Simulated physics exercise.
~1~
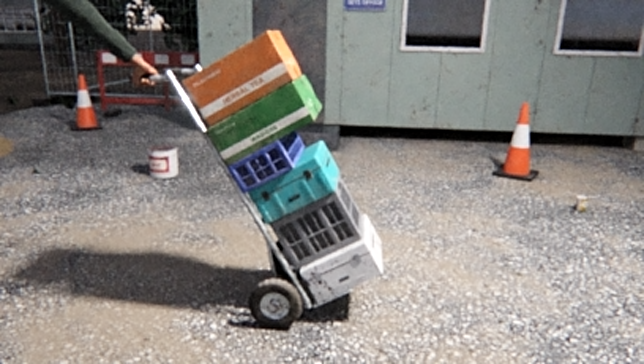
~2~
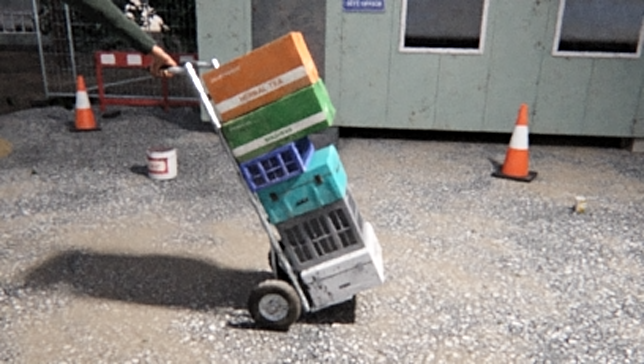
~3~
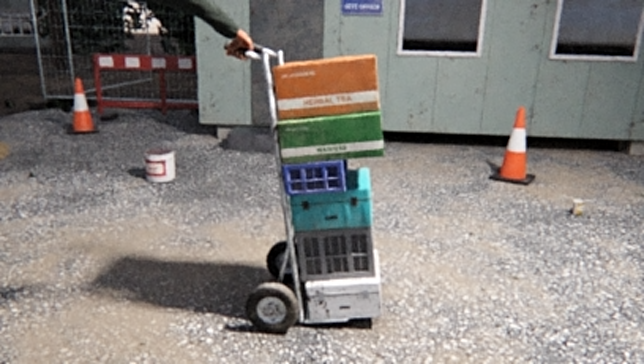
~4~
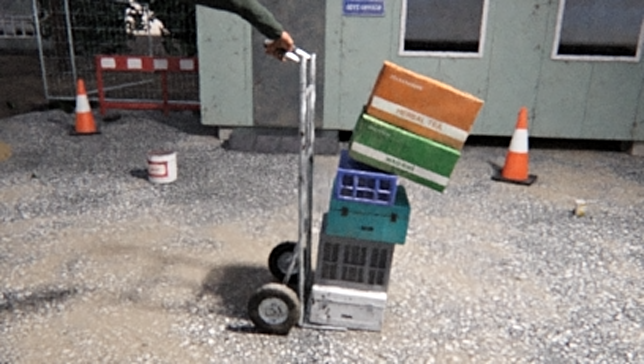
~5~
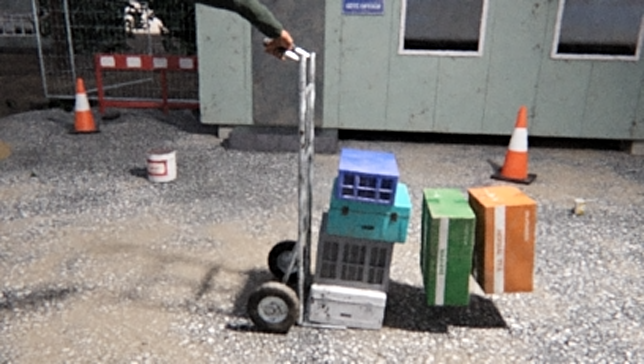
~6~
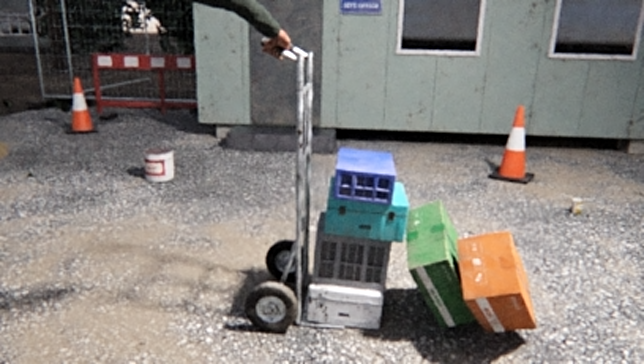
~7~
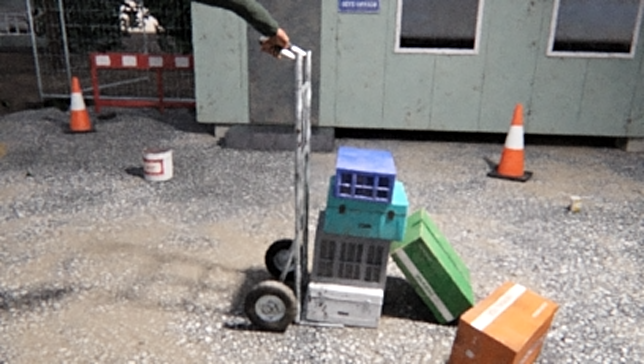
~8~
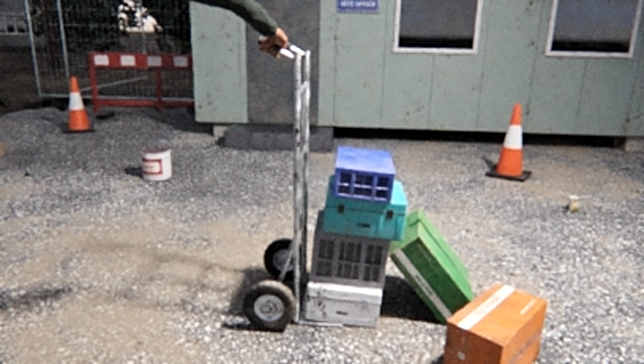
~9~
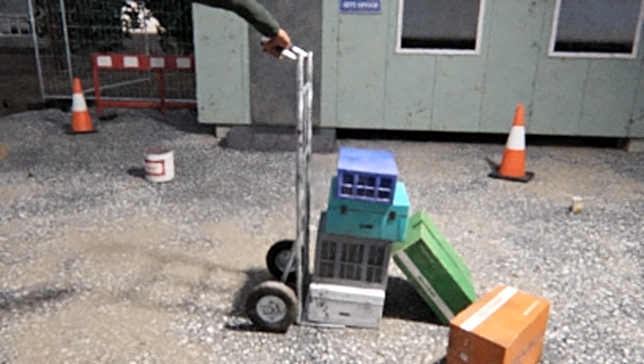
At first, a hand holds a hand truck tilted back to the left on a gravel yard, its plate stacked with two toolboxes, two crates, and a green box beneath an orange one. The hand swings the truck upright, and the whole stack turns with it. As the truck reaches vertical, the top two boxes tip forward to the right and fall off. They drop to the gravel, the orange box tumbling farther out. Finally, the green box leans against the remaining stack, the orange box lies beside it, and the other four items stay piled by the upright truck.
